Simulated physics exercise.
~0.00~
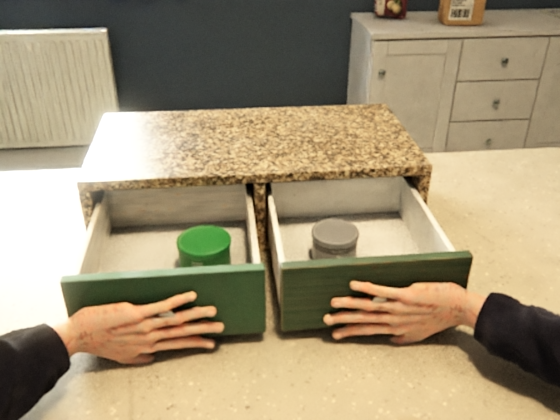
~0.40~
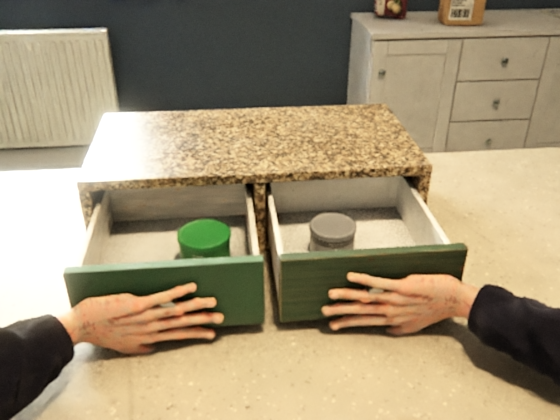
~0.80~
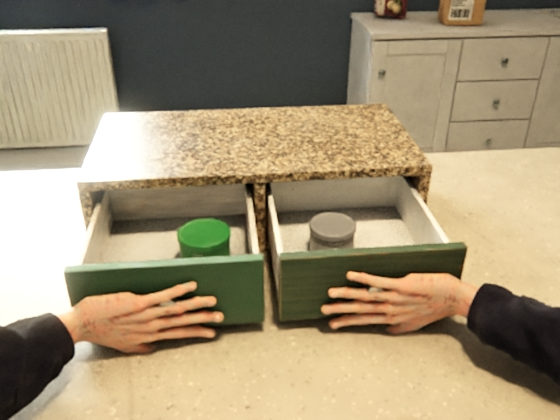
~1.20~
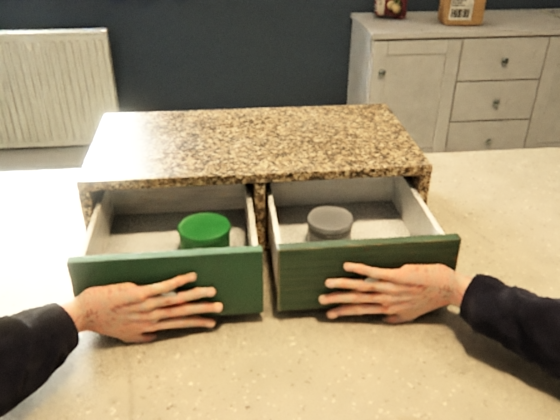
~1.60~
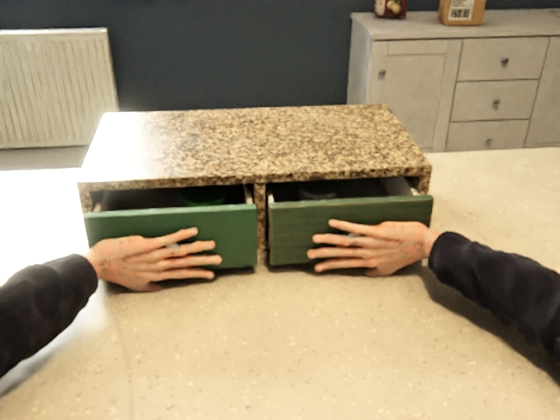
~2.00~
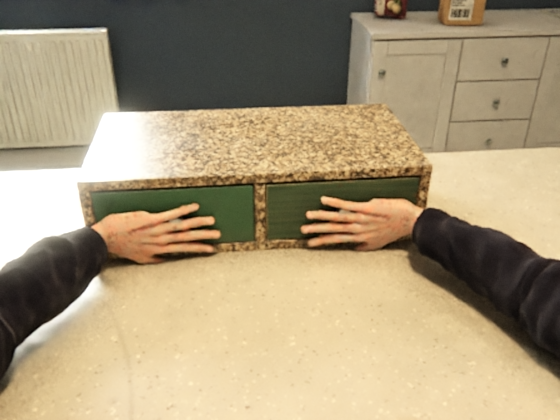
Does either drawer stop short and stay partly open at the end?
No, neither drawer stays open. The left drawer and the right drawer both shut flush with the front of the chest.
